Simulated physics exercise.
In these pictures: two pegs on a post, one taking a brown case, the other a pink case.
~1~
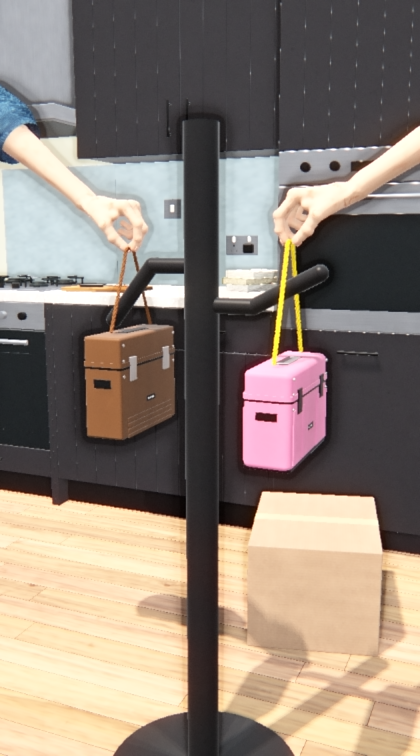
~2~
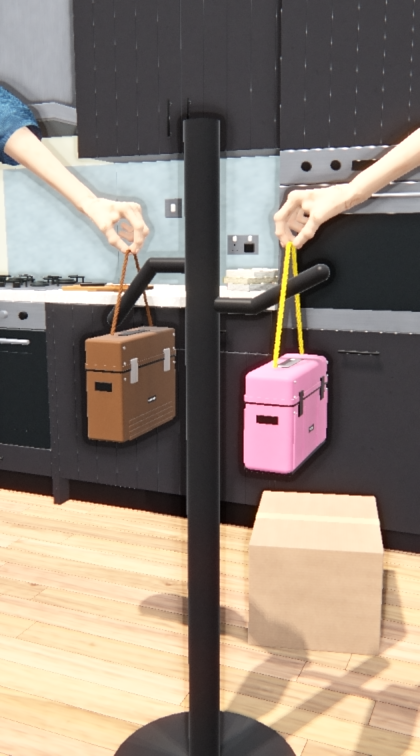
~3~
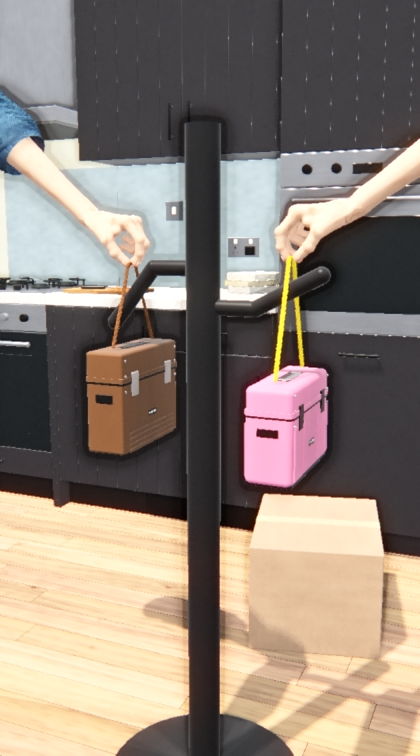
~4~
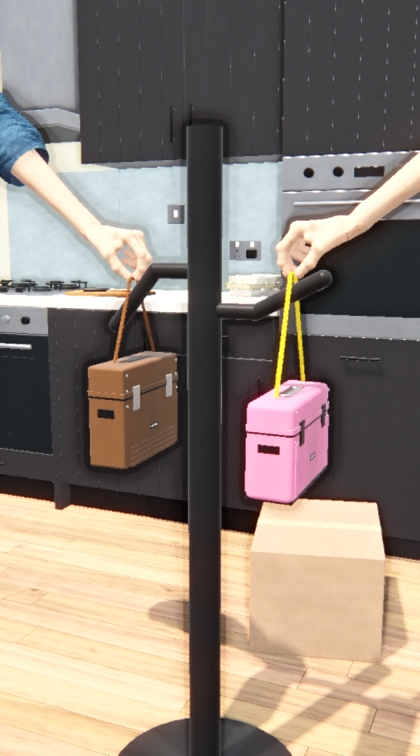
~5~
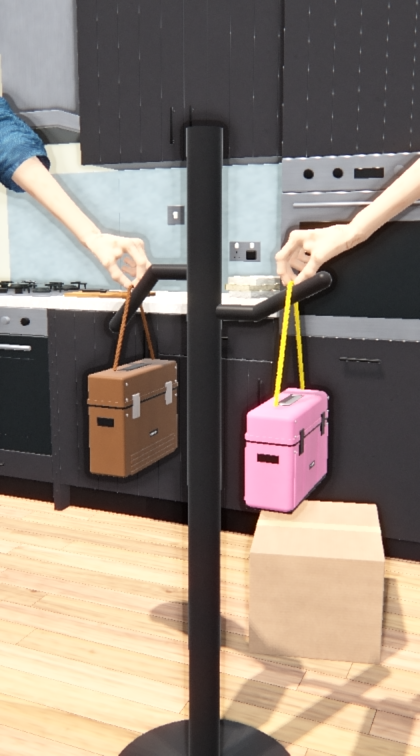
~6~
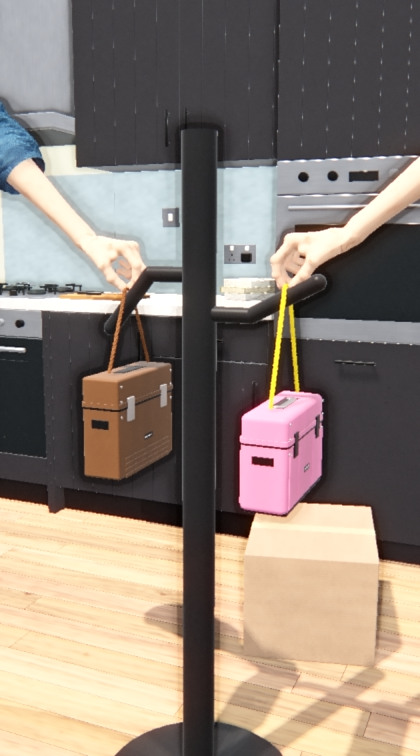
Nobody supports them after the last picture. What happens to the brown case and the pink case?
In order: My guess is the brown case will be off the peg. My guess is the pink case will remain hung up.
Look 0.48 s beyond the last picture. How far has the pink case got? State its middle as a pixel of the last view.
At that moment it sits near (225, 461).
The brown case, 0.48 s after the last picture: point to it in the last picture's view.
By that point its middle sits at pixel (148, 733) in the last picture.
Then, 0.48 s after the last picture, brown case on the floor near (148, 733); pink case hanging near (225, 461).
Then, 0.94 s after the last picture, brown case on the floor; pink case hanging near (236, 463).
At rest, brown case on the floor; pink case hanging near (214, 459). The brown case comes down and the pink case stays hanging.
